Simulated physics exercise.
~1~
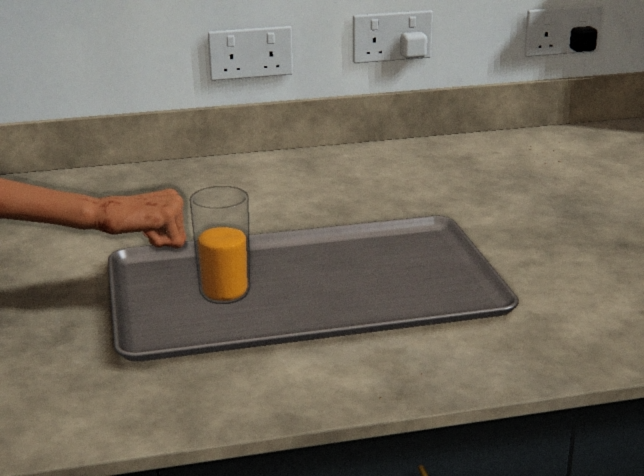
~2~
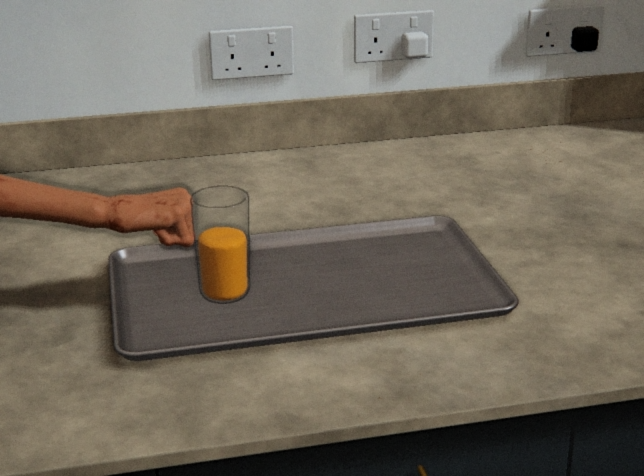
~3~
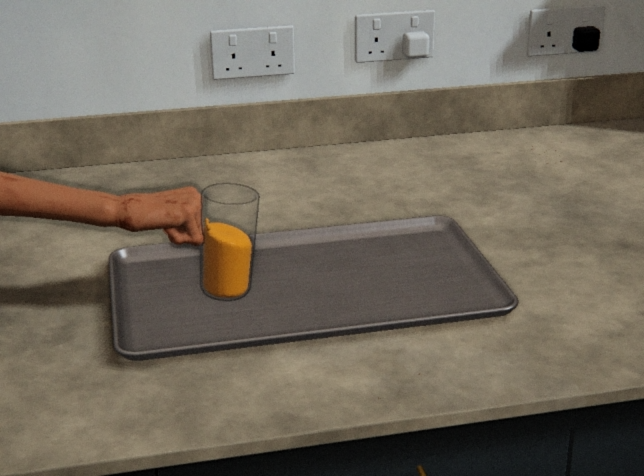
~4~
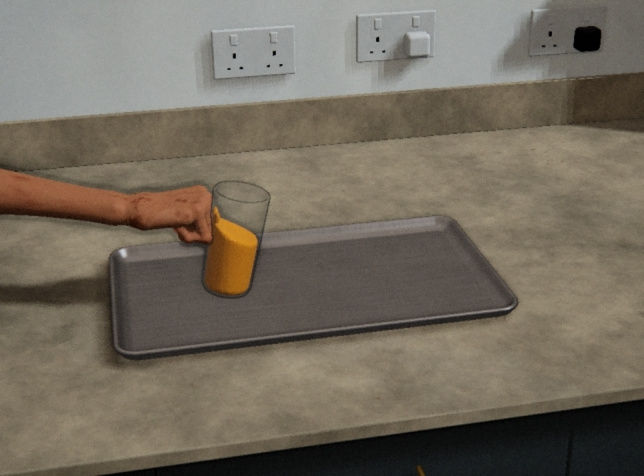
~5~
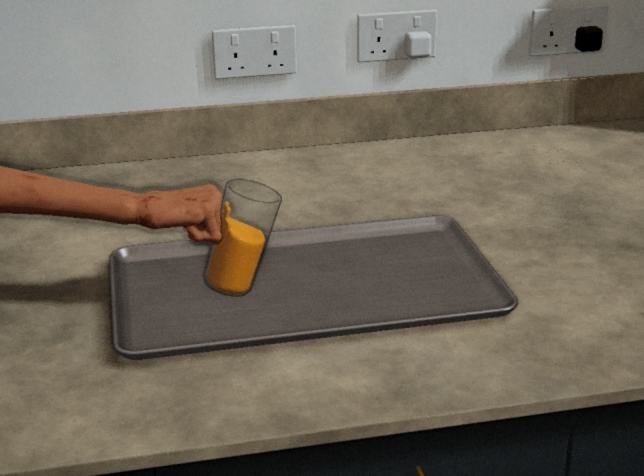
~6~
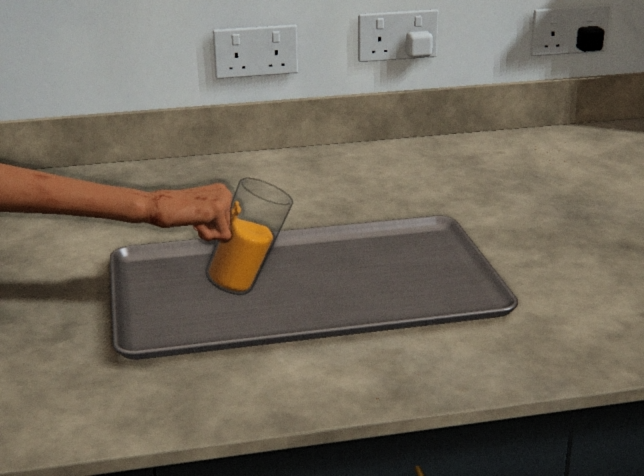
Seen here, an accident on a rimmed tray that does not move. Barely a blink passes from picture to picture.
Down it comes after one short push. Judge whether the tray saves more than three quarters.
It does not.
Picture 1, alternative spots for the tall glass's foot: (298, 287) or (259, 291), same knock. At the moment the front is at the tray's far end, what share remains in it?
In order, close to 85 and 70 percent.
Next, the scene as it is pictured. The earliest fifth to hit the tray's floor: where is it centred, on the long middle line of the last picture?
Around (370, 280).
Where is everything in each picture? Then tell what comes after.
In the first picture, it leans 0°; its right rim is at (246, 196); the juice meets the walls at (197, 238) and (245, 233); the tray's far rim is at (482, 257); the tray is clear ahead.
In the second picture, it leans 0°; its right rim is at (246, 196); the juice meets the walls at (197, 237) and (245, 233).
In the third picture, it leans 6°; its right rim is at (257, 195); the juice meets the walls at (205, 221) and (246, 233).
In the fourth picture, it leans 12°; its right rim is at (268, 196); the juice meets the walls at (213, 212) and (257, 236).
In the fifth picture, it leans 18°; its right rim is at (279, 198); the juice meets the walls at (217, 229) and (265, 233).
In the sixth picture, it leans 24°; its right rim is at (291, 201); the juice meets the walls at (222, 234) and (271, 230).
A moment on, the tall glass is falling and 100 per cent is in the glass, 0 on the tray and 0 above or beyond its rim.
Next, the tall glass lies on its side and 83 per cent is in the glass, 5 on the tray and 13 above or beyond its rim.
Then the tall glass lies on its side and 44 per cent is in the glass, 48 on the tray and 7 above or beyond its rim.
Later the tall glass lies on its side and 24 per cent is in the glass, 37 on the tray and 39 above or beyond its rim.
Finally, 60 per cent is held by tray and glass, 40 is off the tray.
